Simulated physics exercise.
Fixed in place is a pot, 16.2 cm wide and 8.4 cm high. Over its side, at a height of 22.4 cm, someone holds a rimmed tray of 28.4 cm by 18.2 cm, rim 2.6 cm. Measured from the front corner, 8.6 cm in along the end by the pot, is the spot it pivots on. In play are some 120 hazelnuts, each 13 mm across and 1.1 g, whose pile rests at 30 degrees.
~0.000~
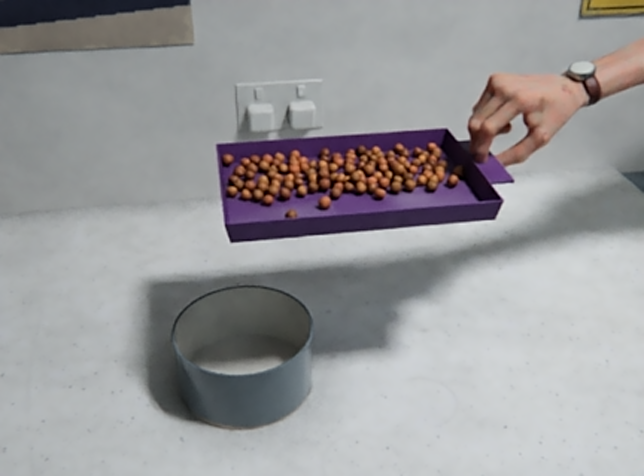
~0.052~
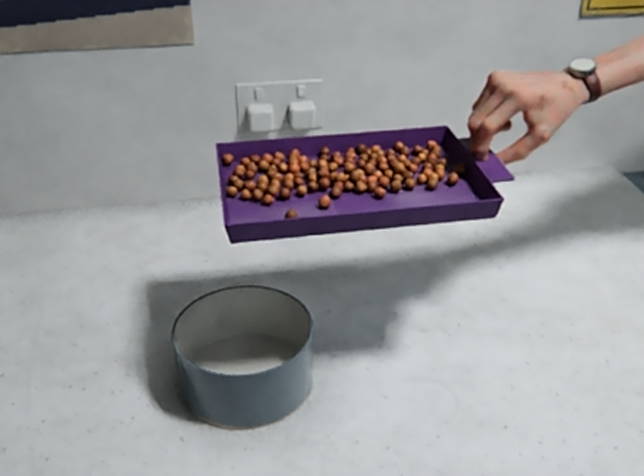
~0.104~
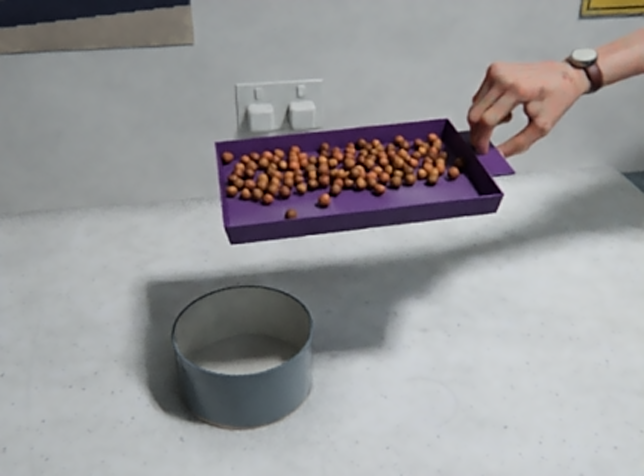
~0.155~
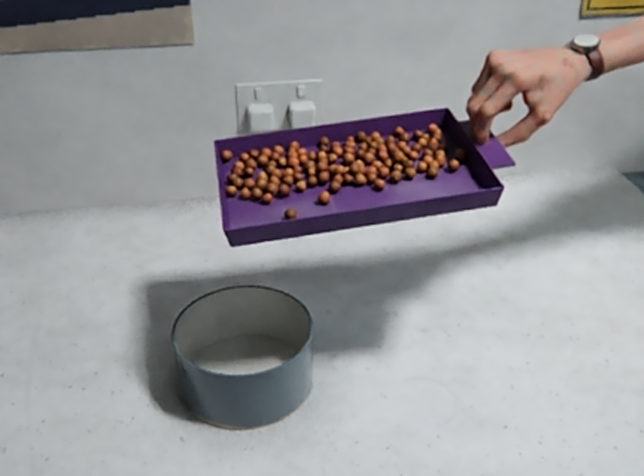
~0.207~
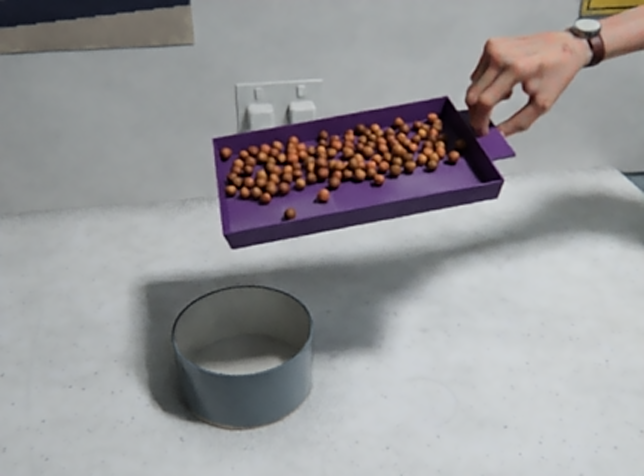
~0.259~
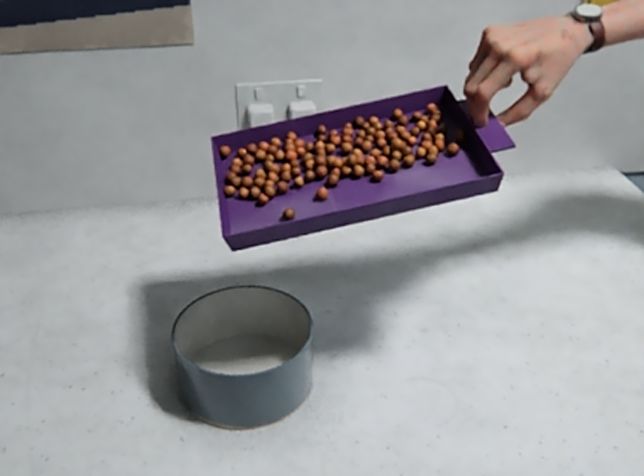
The footage shows a hand with a wristwatch holding a purple tray of small brown nuts above a grey pot on a pale counter, then gradually raising the tray's right side so it slants down toward the left.
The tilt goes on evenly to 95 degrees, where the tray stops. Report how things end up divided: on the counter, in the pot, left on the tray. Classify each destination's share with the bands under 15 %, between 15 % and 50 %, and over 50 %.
Counter: Under 15 %; pot: Over 50 %; tray: Under 15 %.
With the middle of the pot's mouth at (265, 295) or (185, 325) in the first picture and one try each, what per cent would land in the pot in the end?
About 0 and 55 per cent.
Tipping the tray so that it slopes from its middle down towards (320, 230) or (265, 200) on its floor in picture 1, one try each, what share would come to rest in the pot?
Near 85 and 30 per cent, in that order.
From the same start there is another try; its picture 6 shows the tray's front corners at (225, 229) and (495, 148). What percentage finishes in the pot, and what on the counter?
Final per cent - pot 50, counter 50.
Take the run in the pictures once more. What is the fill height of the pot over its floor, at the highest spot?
Roughly 2.5 cm up.
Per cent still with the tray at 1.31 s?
About 95%.
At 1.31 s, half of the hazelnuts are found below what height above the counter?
Roughly 26 cm above the counter.
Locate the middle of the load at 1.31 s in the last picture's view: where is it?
Approx. (257, 192).
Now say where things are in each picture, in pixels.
In the first picture, tray tilt 0 degrees, front corners at (229, 221) and (498, 199); middle of the pieces at (350, 169); pot at (243, 327).
In the second picture, tray tilt 1 degrees, front corners at (229, 222) and (498, 197); middle of the pieces at (350, 168).
In the third picture, tray tilt 3 degrees, front corners at (229, 224) and (498, 192); middle of the pieces at (349, 164).
In the fourth picture, tray tilt 6 degrees, front corners at (228, 227) and (498, 185), lowest corner left front; middle of the pieces at (349, 159).
In the fifth picture, tray tilt 9 degrees, front corners at (227, 230) and (498, 178), lowest corner left front; middle of the pieces at (348, 153).
In the sixth picture, tray tilt 12 degrees, front corners at (227, 233) and (498, 171), lowest corner left front; middle of the pieces at (347, 148); pot at (243, 327). Its pace works out near 60 degrees a second.
After 0.89 s, tilt 51 degrees; the tray holds 100 %, the pot 0 %.
After 1.31 s, tilt 77 degrees; the tray holds 95 %, the pot 5 %.
Then, at 1.81 s, tilt 95 degrees; the tray holds 15 %, the pot 75 %.
At rest (2.7 s), counter 5 %, pot 95 %, tray 0 %.
